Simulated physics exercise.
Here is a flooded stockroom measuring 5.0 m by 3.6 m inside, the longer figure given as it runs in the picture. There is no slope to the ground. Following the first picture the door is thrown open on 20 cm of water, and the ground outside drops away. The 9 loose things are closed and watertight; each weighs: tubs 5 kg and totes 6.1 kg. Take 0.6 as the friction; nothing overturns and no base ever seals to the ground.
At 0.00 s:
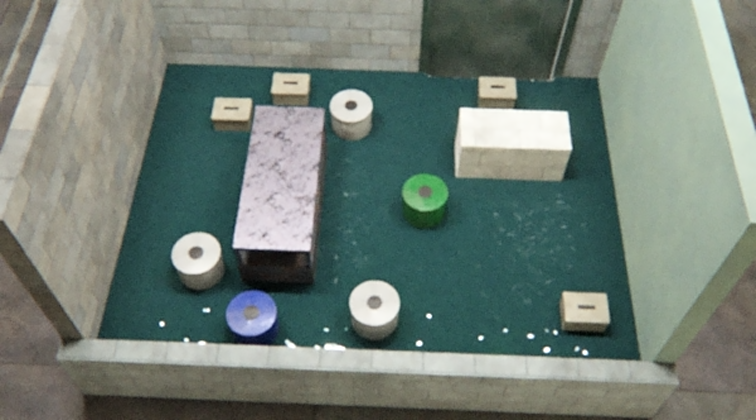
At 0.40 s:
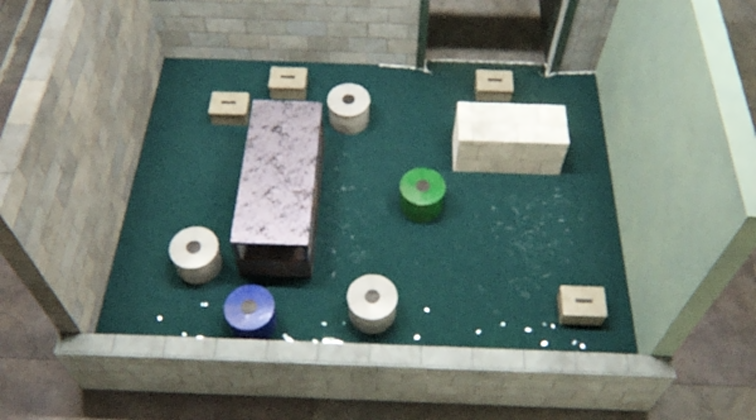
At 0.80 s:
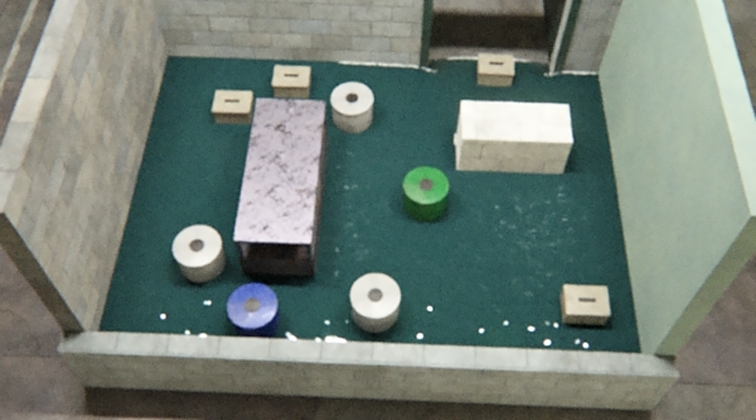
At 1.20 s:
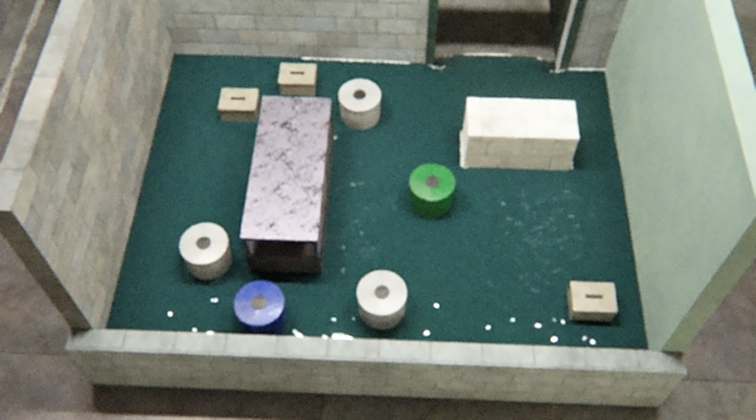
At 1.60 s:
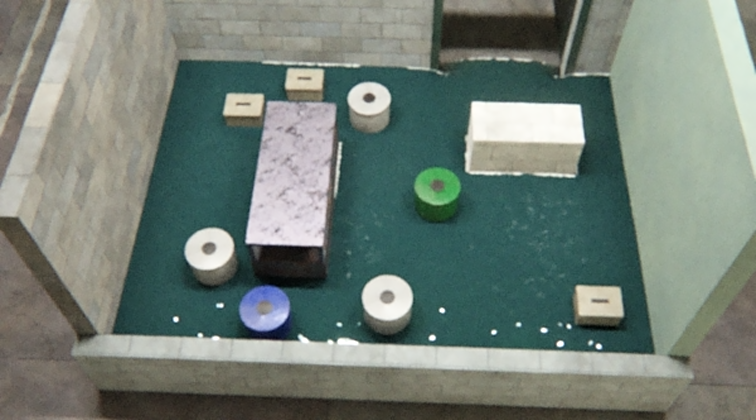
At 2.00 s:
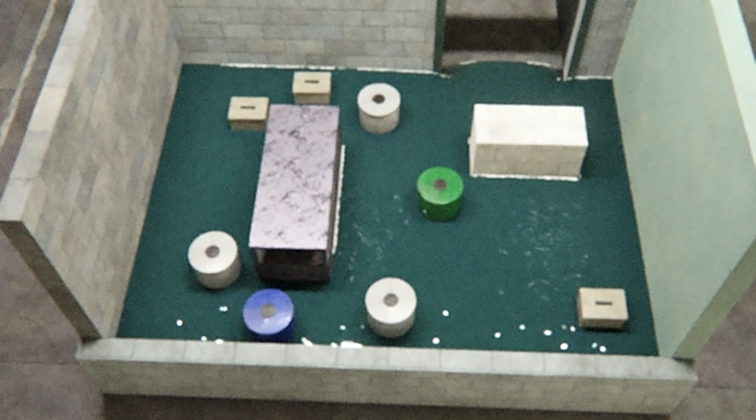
The video shows a flooded, walled room seen from above, holding round tubs, small boxes and two larger blocks. The door in the back wall opens, then the view drifts slightly while the objects barely shift.
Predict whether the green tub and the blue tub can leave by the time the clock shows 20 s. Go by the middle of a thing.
In order: Green tub - gone. Blue tub - still there.
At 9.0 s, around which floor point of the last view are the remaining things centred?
(410, 254).
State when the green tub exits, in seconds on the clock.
7.5 s or so.
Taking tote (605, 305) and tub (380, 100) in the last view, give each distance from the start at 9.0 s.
Respectively, 60 cm and washed out.
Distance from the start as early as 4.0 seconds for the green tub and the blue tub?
About 60 and 10 cm by then.
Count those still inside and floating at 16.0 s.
Count: 4.
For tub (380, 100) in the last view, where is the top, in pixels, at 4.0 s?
Somewhere near (441, 77) in the last view.
After 4.0 s the green tub is near (437, 145), 0.6 m from its start, afloat; the blue tub is near (278, 311), 0.1 m from its start, afloat; 1 of 9 are out; 8 afloat.
After 9.0 s the green tub has gone out; the blue tub is near (355, 311), 0.8 m from its start, afloat; 4 of 9 are out; 5 afloat.
After 16.0 s the green tub has gone out; the blue tub is near (416, 291), 1.4 m from its start, afloat; 5 of 9 are out; 4 afloat.
After 20.0 s the green tub has gone out; the blue tub is near (452, 259), 1.8 m from its start, afloat; 5 of 9 are out; 3 afloat.
